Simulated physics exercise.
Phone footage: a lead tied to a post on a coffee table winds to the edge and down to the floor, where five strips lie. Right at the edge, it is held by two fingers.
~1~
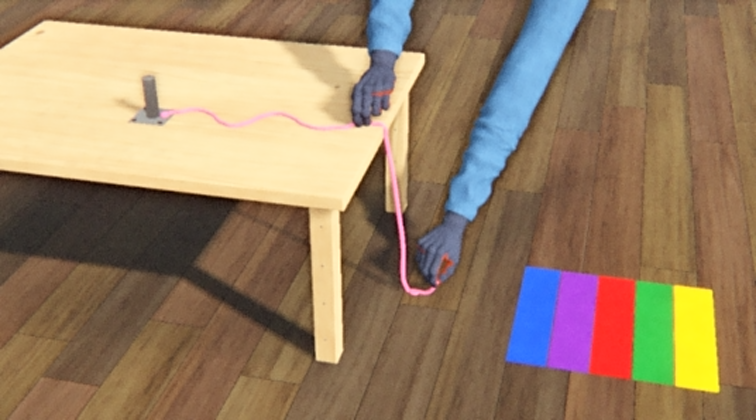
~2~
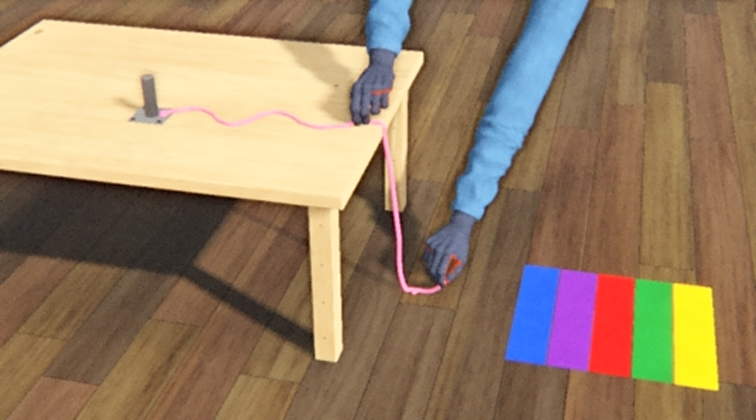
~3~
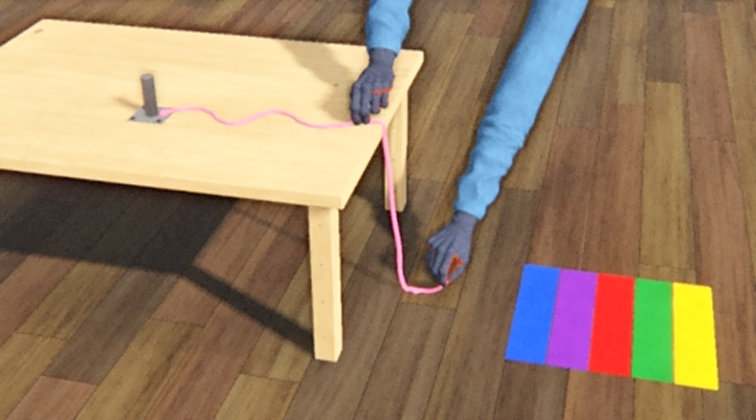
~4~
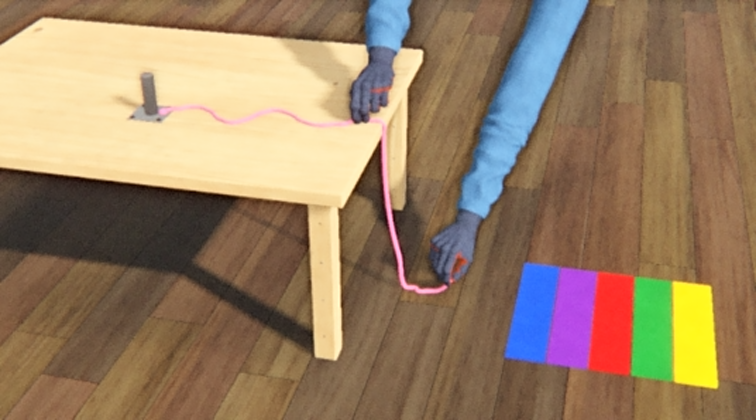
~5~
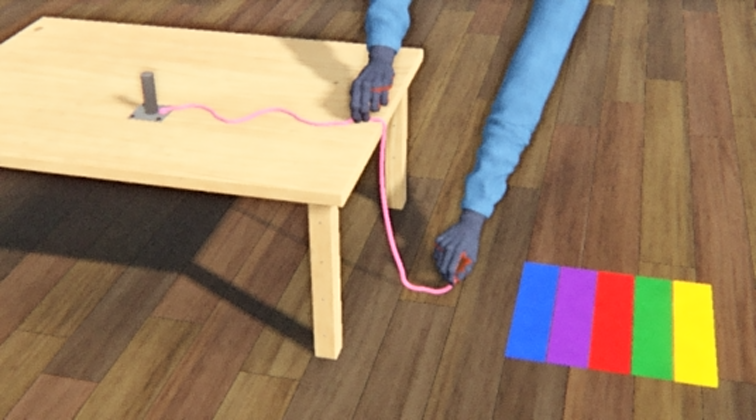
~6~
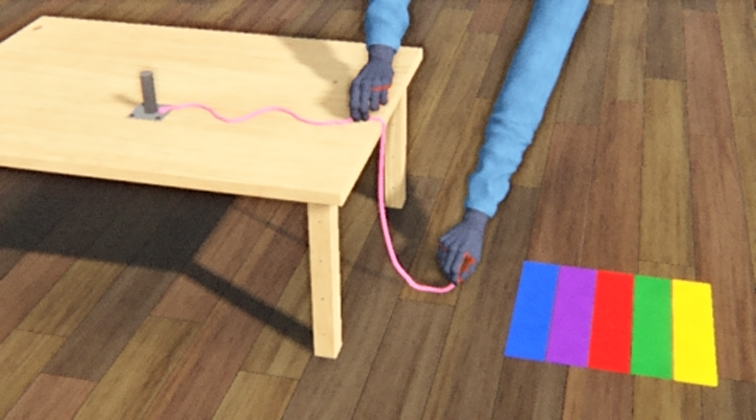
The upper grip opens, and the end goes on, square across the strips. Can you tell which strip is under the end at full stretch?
Yes, the red one.
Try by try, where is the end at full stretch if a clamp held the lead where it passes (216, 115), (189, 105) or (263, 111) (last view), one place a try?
Taking the tries in turn: (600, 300), (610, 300) and (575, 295).
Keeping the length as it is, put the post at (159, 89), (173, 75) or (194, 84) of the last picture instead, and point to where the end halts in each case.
Near (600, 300); near (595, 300); near (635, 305).
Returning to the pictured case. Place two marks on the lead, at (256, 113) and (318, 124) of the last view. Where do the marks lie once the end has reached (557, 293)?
You'll find one close to (284, 119) and the other close to (365, 122).
Early on, end near (557, 293); over purple.
Midway, end near (596, 298); over red.
At the end of the slack, end near (620, 301); over red. The end stops over the red strip.
